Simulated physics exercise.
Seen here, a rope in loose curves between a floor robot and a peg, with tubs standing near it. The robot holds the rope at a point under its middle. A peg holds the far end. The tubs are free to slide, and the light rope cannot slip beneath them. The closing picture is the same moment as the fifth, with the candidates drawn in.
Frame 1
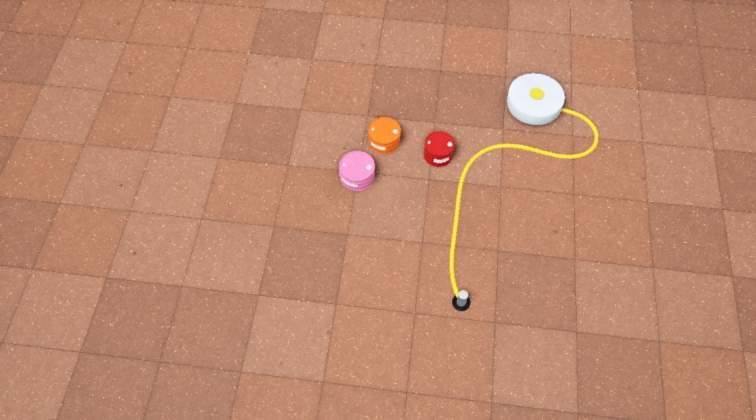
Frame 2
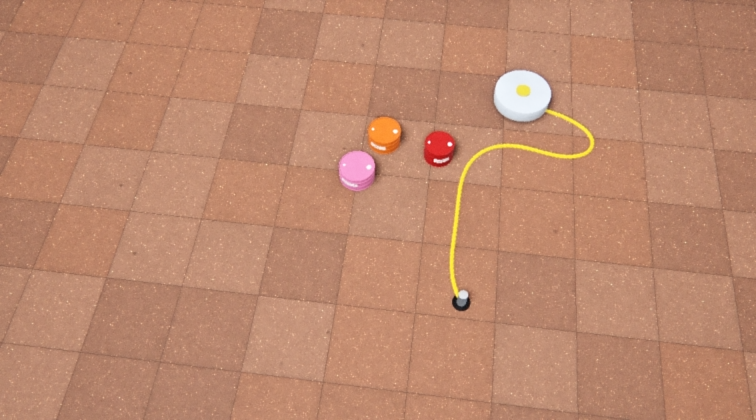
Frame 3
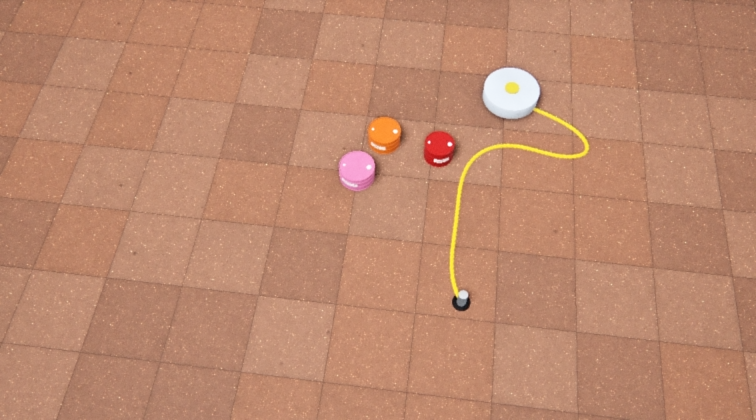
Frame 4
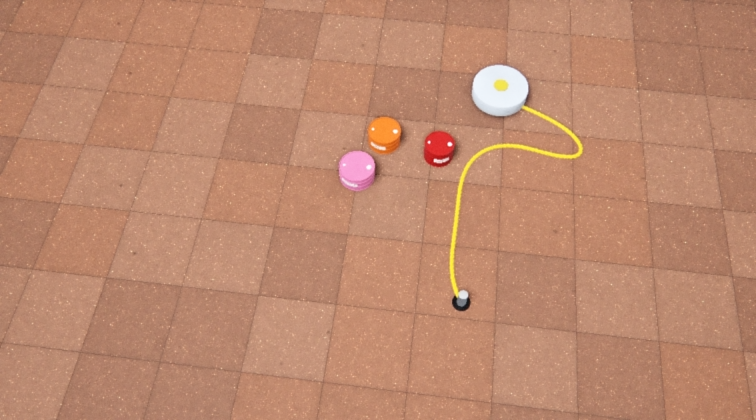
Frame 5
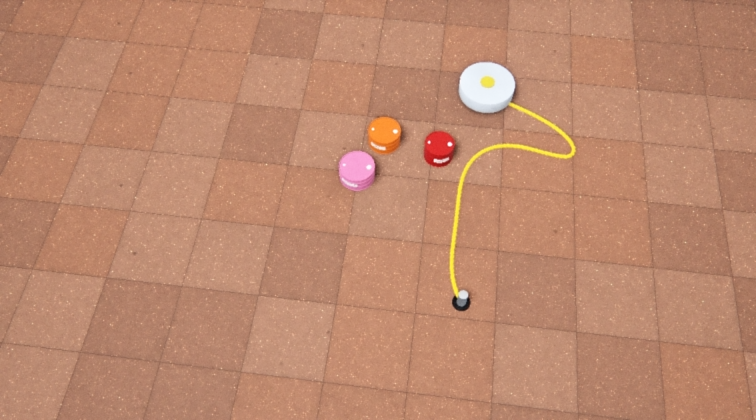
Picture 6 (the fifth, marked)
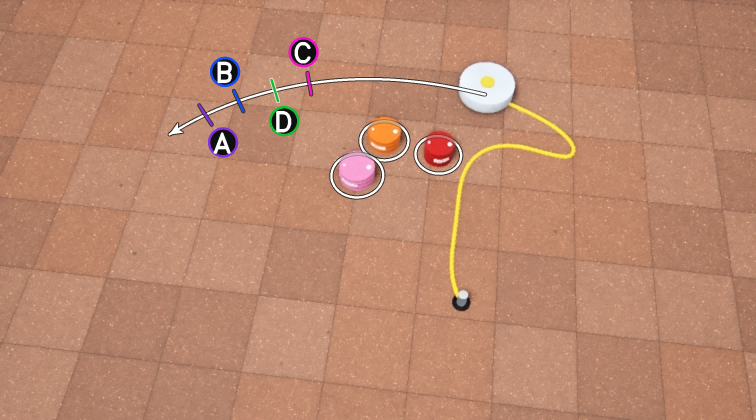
A round white floor robot slid slowly to the left across the brown tiles, pulling its end of a loosely curved yellow rope, while the peg and the orange, red and pink tubs stayed still.
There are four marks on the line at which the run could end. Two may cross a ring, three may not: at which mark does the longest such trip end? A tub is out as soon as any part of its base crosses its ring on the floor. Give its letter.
As far as tick A.
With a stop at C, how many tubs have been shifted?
The count is none.
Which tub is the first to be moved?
Red.
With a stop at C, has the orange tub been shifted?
By then, no.
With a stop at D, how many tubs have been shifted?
By then, none.
On the marked copy, A at (205, 115); B at (239, 101); C at (309, 84); D at (275, 90); the route from (485, 95) via (320, 82) to (169, 135).
Following A. Soon after the start, robot (385, 73).
Later, robot (287, 81).
In the end, robot (203, 109); orange tub (374, 146); red tub (401, 165); two over the rings.
As for the rest, B is within the limit but short; C is within the limit but short; D is within the limit but short.
